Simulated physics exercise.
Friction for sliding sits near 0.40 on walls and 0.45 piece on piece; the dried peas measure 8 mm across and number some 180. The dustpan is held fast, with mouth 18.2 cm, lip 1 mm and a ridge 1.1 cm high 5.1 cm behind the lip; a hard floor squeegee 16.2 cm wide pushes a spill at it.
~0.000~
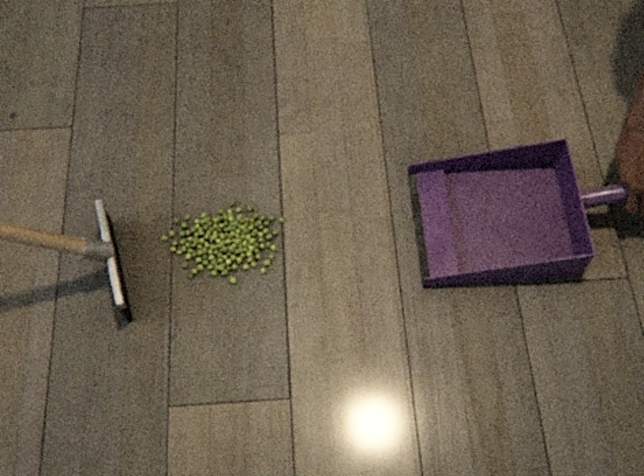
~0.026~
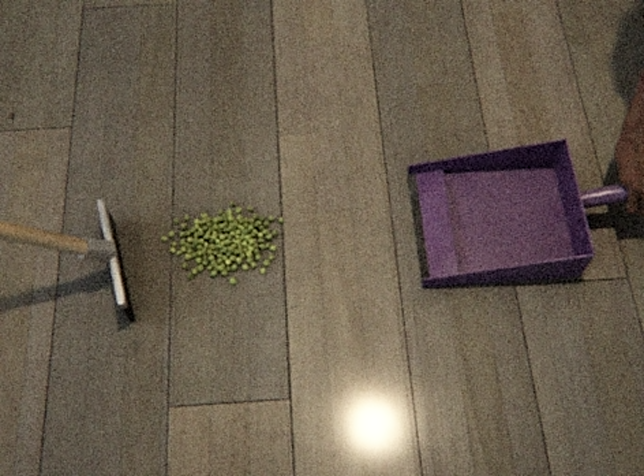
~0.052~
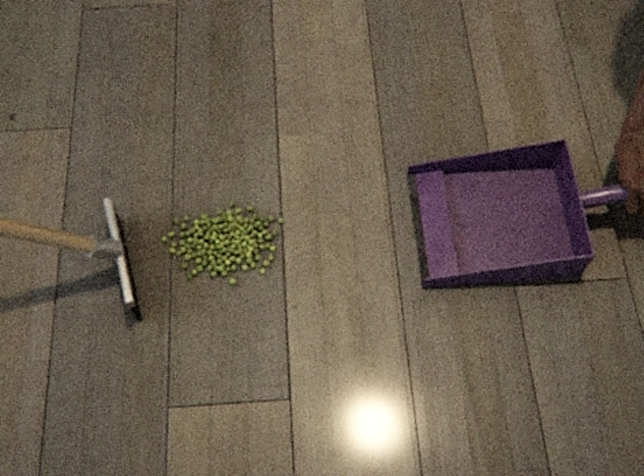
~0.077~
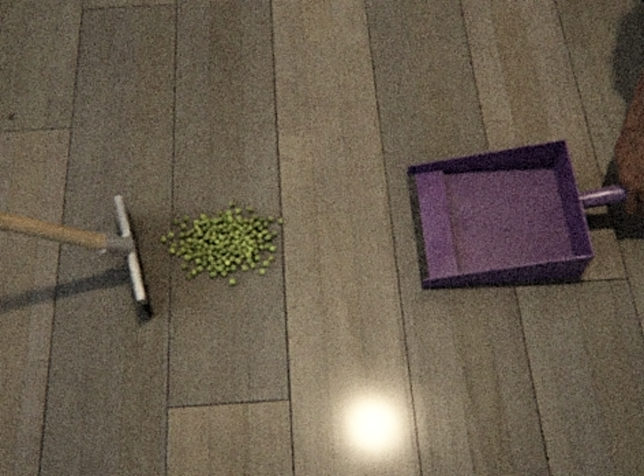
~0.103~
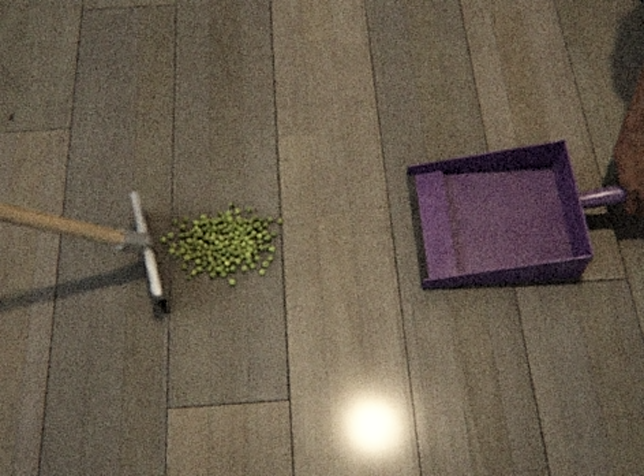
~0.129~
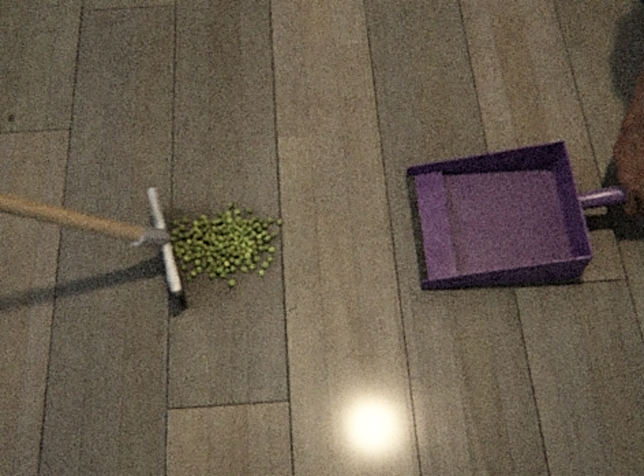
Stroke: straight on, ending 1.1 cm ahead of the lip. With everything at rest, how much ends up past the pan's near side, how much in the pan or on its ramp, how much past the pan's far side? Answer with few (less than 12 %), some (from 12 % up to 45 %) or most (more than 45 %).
Near side - few; pan - some; far side - some.
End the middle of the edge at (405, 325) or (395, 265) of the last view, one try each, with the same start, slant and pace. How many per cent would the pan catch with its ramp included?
The two tries give roughly 5 and 30 %.
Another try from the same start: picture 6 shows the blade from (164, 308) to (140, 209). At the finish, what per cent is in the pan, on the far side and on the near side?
Final per cent - pan 15, far 20, near 10.
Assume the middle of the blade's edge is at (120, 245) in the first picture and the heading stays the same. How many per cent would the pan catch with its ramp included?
25 per cent, roughly.
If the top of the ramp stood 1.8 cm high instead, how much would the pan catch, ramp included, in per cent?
I'd expect close to 25 per cent.
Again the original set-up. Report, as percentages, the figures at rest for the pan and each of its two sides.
Near: 5; pan: 30; far: 35 (percent).
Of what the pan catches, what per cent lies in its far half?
Around 80 in a hundred.
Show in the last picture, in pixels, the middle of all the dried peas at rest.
Centre at rest, approx.: (428, 186) px.
After 0.30 s, middle of the blade 18 cm from the lip; 0 % over the lip, far side 10 %, near side 5 %.
After 0.41 s, middle of the blade 8 cm from the lip; 0 % over the lip, far side 25 %, near side 5 %.
Then, at 0.66 s, middle of the blade 3 cm from the lip; 40 % over the lip, far side 35 %, near side 5 %.
At rest (1.8 s), near side 5 %, pan 30 %, far side 35 %, in front of the lip or behind the blade 25 %.
